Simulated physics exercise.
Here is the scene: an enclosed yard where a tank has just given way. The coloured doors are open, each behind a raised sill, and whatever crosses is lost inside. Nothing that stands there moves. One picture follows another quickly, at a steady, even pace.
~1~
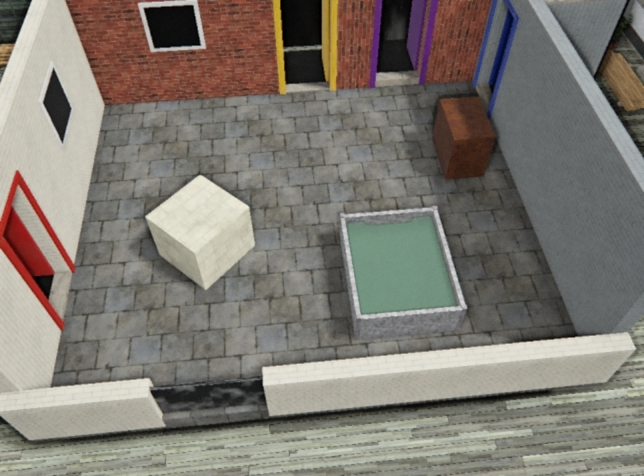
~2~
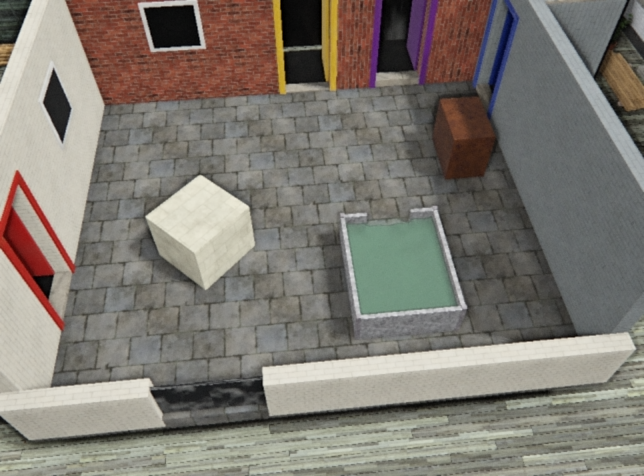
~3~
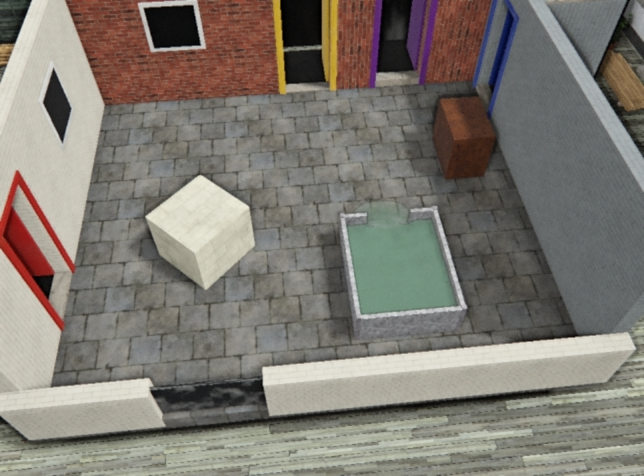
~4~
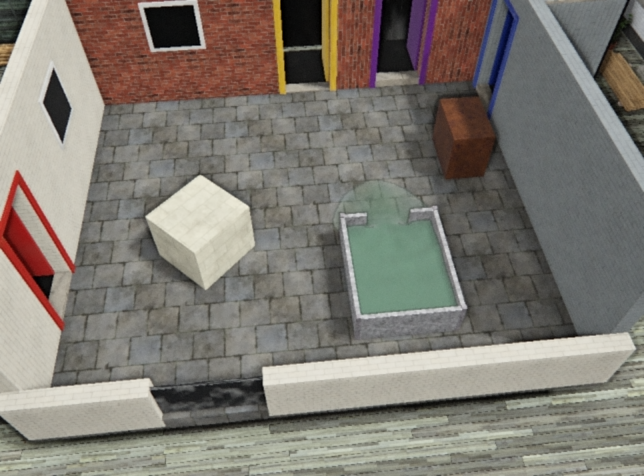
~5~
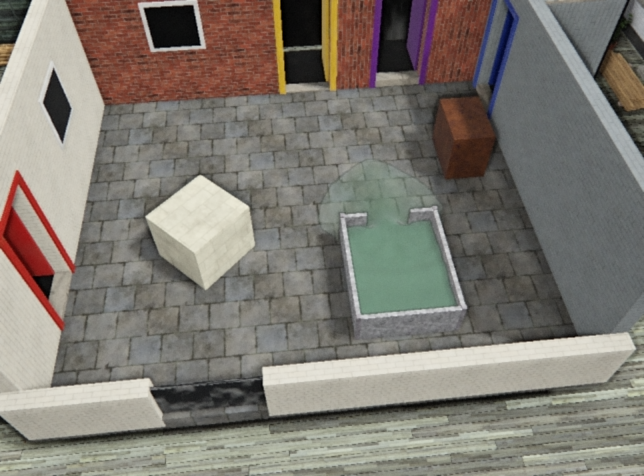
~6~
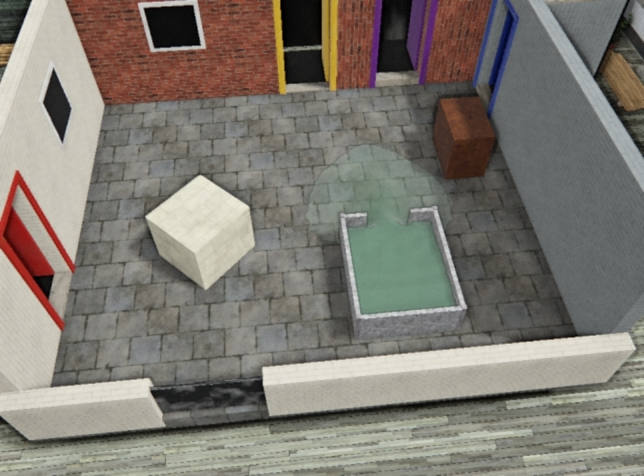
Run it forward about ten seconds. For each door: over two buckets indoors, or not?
In order: Purple door: Not over the line on that one, red door: Not over the line on that one, blue door: Not over the line on that one, yellow door: Over the line on that one.
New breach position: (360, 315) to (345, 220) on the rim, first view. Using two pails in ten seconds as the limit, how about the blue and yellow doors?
As for the doors, blue doesn't reach it and yellow doesn't reach it.
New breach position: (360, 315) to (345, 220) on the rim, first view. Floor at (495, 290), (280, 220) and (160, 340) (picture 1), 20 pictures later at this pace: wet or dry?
Following the listed order, the three come out not reached, reached by the spill and reached by the spill.
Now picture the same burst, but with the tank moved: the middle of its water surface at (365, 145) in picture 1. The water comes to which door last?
The one you want is the door marked red.
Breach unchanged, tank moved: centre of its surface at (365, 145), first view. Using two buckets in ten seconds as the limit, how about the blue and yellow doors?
Well, the blue door admits more and the yellow door admits more.
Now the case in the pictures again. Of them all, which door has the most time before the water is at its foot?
That is the one in red.
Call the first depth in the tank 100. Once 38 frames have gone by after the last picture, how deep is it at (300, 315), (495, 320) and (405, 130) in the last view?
I'd put them at close to 0 per cent, then 0 per cent, then 10 per cent.
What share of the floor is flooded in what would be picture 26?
I'd estimate some 35 per cent.
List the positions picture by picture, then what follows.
The first picture shows still water in the open tank at (399, 262).
In the second picture, water pours out on the open tank's far side and has run to a hidden place.
In the third picture, the front is at (365, 207), out from the gap on the open tank's far side.
In the fourth picture, the front is at (371, 183), out from the gap on the open tank's far side.
In the fifth picture, water pours out on the open tank's far side and has run to (377, 163).
In the sixth picture, the front is at (364, 147), out from the gap on the open tank's far side.
A moment on, water covers 20 % of the floor; the purple door not reached, the red door not reached, the blue door not reached, the yellow door not reached.
Next, water covers 30 % of the floor; the purple door wet at the sill, nothing in, the red door not reached, the blue door not reached, the yellow door under two buckets in.
Then, water covers 35 % of the floor; the purple door wet at the sill, nothing in, the red door not reached, the blue door wet at the sill, nothing in, the yellow door over two buckets in.
Later, water covers 45 % of the floor; the purple door wet at the sill, nothing in, the red door not reached, the blue door under two buckets in, the yellow door over two buckets in.
In the end, water covers 70 % of the floor; the purple door wet at the sill, nothing in, the red door wet at the sill, nothing in, the blue door under two buckets in, the yellow door over two buckets in.
